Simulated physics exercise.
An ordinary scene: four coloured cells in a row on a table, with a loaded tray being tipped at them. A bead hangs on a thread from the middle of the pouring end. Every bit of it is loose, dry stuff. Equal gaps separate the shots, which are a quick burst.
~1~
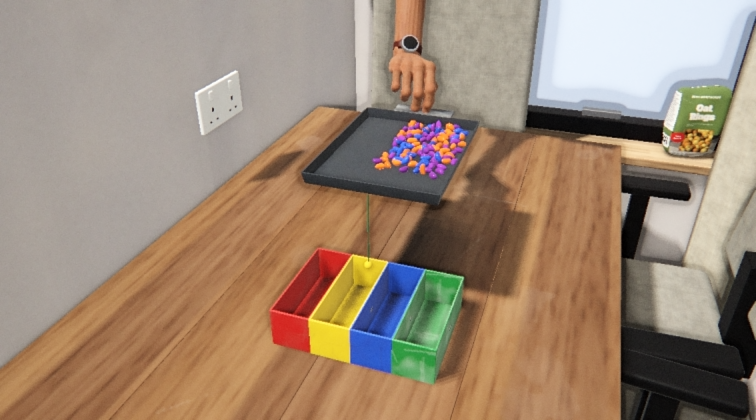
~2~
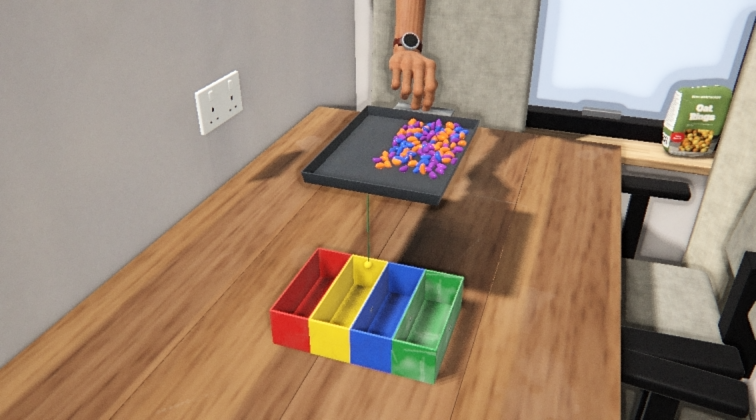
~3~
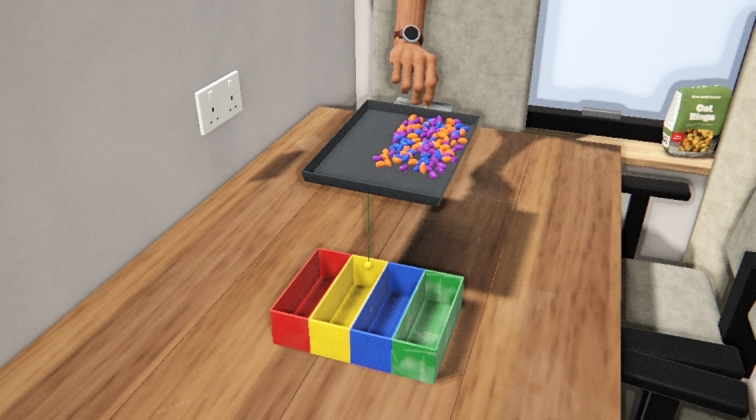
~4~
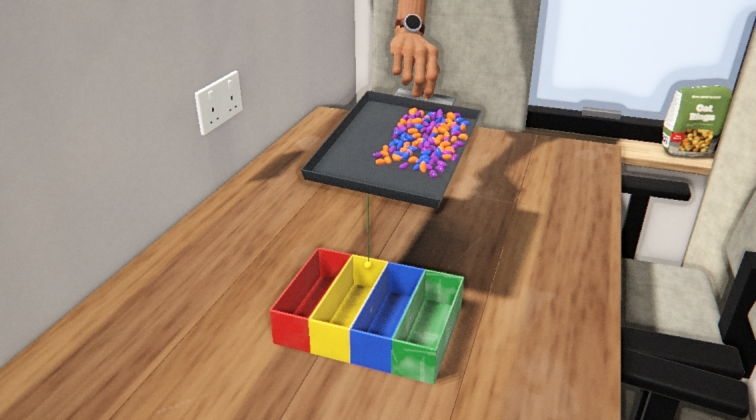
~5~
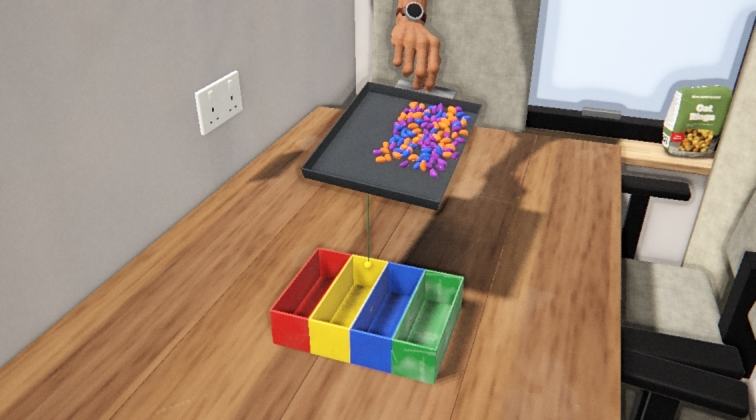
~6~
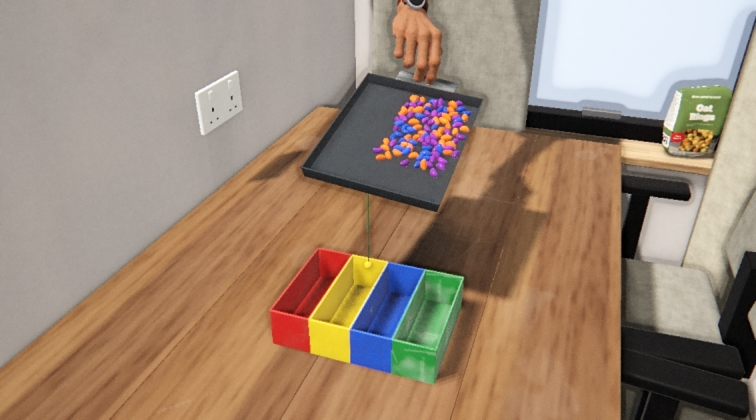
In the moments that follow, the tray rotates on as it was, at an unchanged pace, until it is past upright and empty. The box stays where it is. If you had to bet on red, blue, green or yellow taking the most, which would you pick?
I would pick green.
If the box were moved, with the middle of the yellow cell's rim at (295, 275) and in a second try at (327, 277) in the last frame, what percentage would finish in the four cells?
Result, in turn: 10 %, 60 %.
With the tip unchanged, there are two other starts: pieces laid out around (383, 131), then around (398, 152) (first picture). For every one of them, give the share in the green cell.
That would be 60 per cent, and then 50 per cent.
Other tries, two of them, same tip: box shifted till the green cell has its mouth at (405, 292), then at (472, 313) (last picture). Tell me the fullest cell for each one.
So it's green for the first shift and the blue cell for the second.
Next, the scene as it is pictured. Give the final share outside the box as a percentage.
It works out to close to 10 per cent.
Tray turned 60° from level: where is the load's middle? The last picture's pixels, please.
The middle of the load sits near (426, 164).
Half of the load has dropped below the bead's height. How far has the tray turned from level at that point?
Near 110 degrees.
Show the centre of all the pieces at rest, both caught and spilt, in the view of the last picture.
About (424, 324).
Just after the last frame, tray tipped steeply; almost all on the tray; just a few falling or outside the box.
A moment on, tray tipped right over; almost all on the tray; just a few in the green cell; just a few in the blue cell; just a few falling or outside the box.
Further on, tray tipped past a quarter turn; roughly two thirds in the green cell; roughly a third in the blue cell; just a few in the yellow cell; about a tenth falling or outside the box.
When it is over, tray tipped past a quarter turn; roughly two thirds in the green cell; roughly a third in the blue cell; just a few in the yellow cell; not one in the red cell; about a tenth outside the box.
